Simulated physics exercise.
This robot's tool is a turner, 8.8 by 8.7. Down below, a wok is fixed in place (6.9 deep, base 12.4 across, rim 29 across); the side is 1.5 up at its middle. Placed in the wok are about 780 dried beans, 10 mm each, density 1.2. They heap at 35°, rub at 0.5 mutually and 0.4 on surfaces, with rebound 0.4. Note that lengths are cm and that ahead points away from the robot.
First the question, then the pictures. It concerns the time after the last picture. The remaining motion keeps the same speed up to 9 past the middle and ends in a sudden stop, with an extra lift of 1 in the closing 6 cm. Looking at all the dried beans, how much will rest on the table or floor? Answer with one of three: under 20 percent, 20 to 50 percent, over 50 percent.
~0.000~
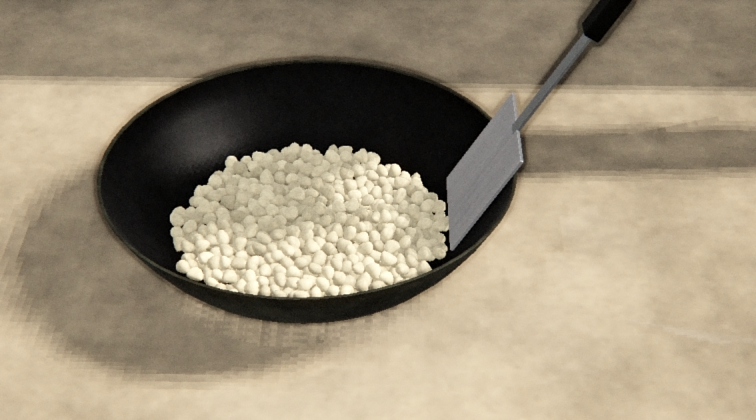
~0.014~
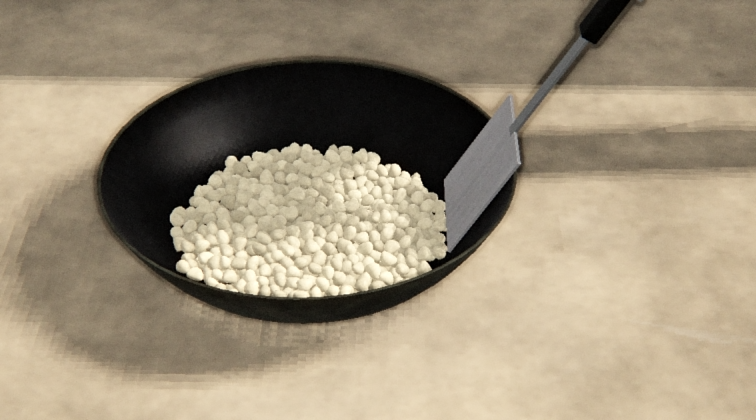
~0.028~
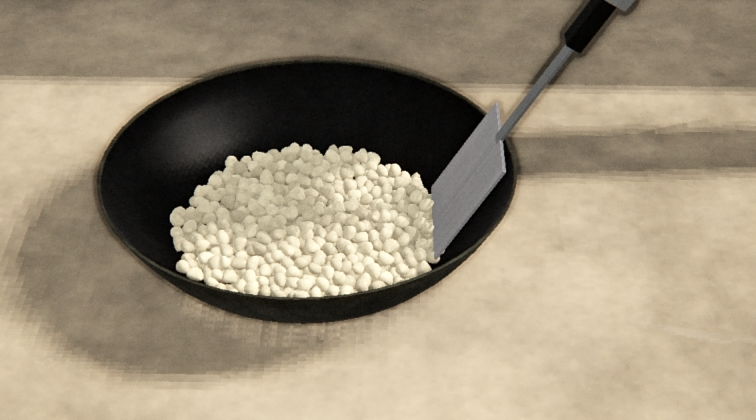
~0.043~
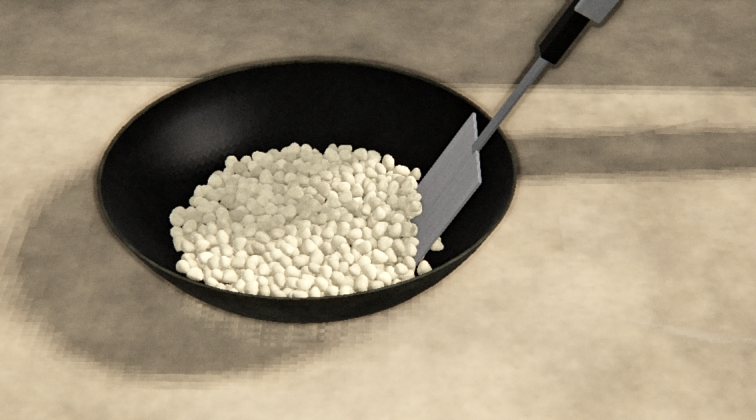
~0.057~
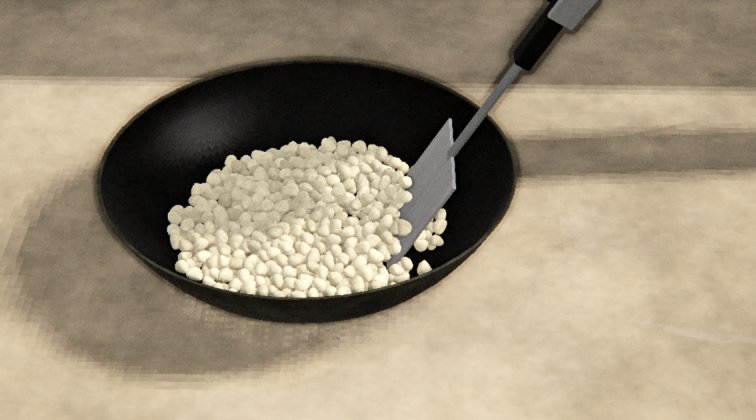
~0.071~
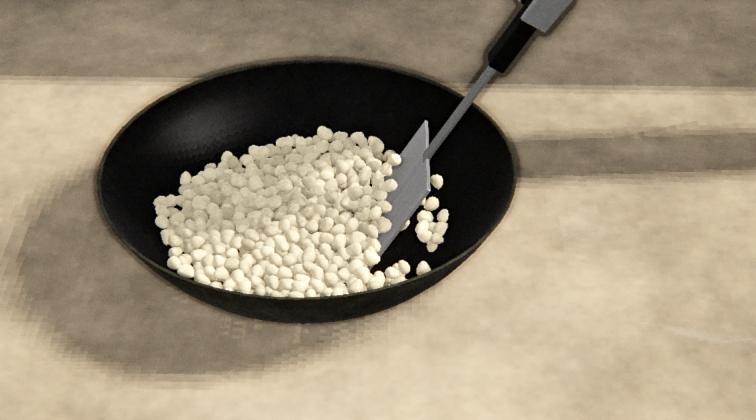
20 to 50 percent.
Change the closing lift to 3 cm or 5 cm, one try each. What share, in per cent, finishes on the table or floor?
Near 35 and 30 percent respectively.
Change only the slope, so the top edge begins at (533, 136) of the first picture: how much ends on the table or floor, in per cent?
I'd estimate around 30 per cent.
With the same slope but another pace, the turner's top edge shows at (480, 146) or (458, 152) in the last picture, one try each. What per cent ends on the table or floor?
Near 10 per cent in the first try and near 15 per cent in the second.
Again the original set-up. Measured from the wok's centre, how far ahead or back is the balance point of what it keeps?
About 3.5 centimetres ahead.
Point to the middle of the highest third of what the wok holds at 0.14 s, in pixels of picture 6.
Centre: Roughly (220, 195) in the last picture.
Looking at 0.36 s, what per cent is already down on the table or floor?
Some 5 per cent of the load.
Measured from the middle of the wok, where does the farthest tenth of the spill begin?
It comes out at close to 40 centimetres.
After 0.11 s, sloping 59°, highest piece 14 above the table; 780 in the wok, 1 on the blade or in flight.
After 0.14 s, sloping 59°, highest piece 17 above the table; 780 in the wok, 1 on the blade or in flight.
After 0.36 s, sloping 59°, highest piece 16 above the table; 509 in the wok, 33 on the table or floor, 239 on the blade or in flight.
After 1.41 s, sloping 59°, highest piece 6 above the table; 507 in the wok, 274 on the table or floor.
At rest, 507 in the wok, 274 on the table or floor. That is 35 % on the table or floor.
